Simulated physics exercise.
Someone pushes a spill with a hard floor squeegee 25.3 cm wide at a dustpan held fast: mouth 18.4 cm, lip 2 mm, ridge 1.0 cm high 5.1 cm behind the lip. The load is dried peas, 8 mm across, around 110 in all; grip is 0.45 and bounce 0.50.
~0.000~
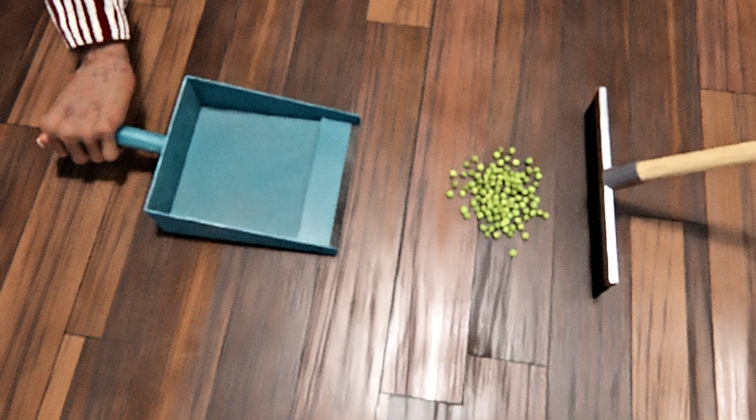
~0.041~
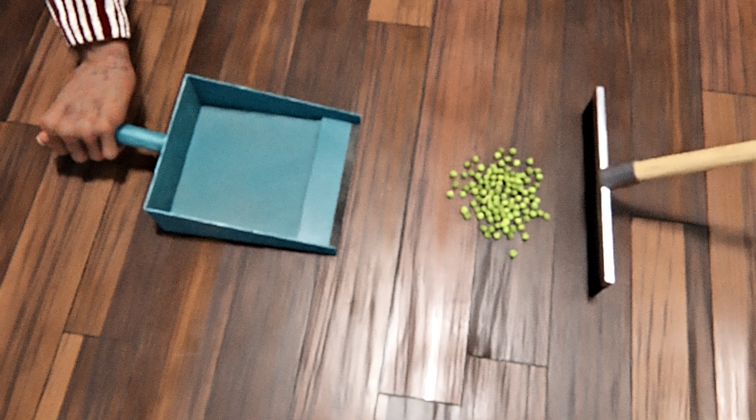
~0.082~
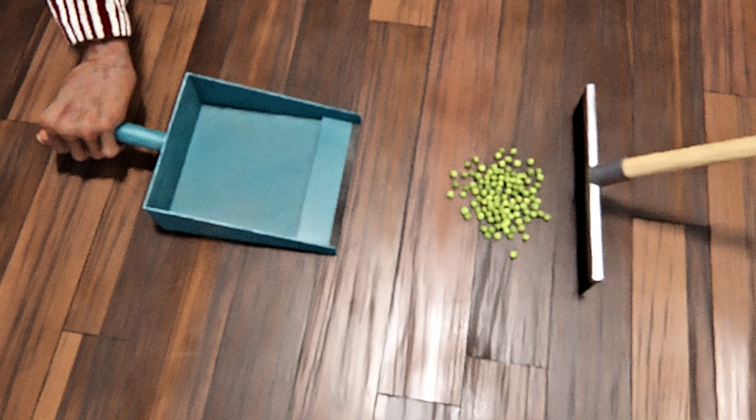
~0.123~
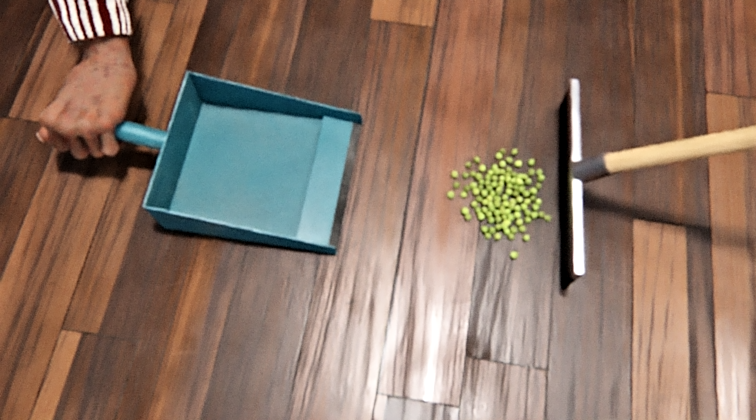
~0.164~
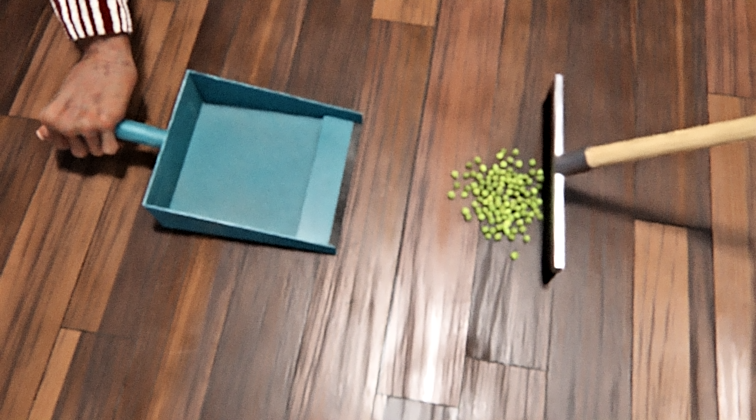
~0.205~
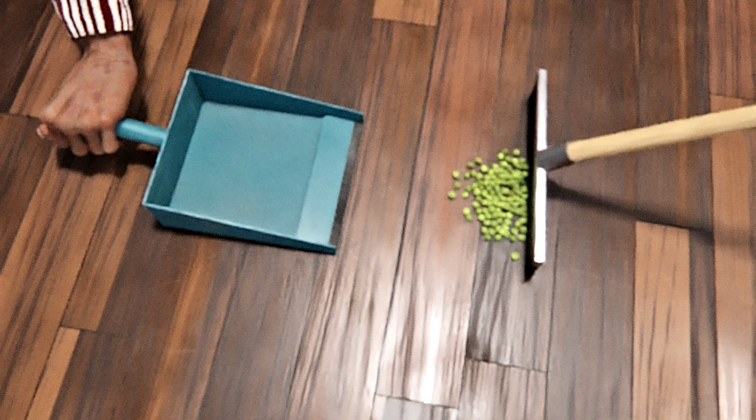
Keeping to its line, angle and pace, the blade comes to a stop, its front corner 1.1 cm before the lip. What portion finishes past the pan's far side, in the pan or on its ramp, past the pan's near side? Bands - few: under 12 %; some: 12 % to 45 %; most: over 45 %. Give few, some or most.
Far side: Some, pan: Some, near side: Few.
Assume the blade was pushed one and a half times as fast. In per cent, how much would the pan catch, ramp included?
It would be near 35 per cent.
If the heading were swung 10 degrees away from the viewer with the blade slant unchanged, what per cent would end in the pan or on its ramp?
Roughly 10 per cent.
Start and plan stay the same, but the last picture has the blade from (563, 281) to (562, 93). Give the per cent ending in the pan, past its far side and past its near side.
That ends as pan 35, far 5, and near 5.
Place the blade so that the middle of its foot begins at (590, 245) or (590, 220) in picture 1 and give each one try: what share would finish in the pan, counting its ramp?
I'd put it near 30 per cent for the first and near 30 per cent for the second.
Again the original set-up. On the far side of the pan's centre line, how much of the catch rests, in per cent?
I'd say near 90 per cent.
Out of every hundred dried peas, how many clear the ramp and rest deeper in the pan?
Near 5 per cent, I'd say.
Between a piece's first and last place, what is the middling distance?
20 cm or thereabouts.
After 0.40 s, middle of the blade 12 cm from the lip; 0 % over the lip, far side 10 %, near side 0 %.
After 0.53 s, middle of the blade 5 cm from the lip; 0 % over the lip, far side 15 %, near side 0 %.
Then, at 0.78 s, middle of the blade 2 cm from the lip; 30 % over the lip, far side 15 %, near side 5 %.
By 1.4 s all is still; far side 15 %, pan 25 %, near side 5 %, in front of the lip or behind the blade 55 %.
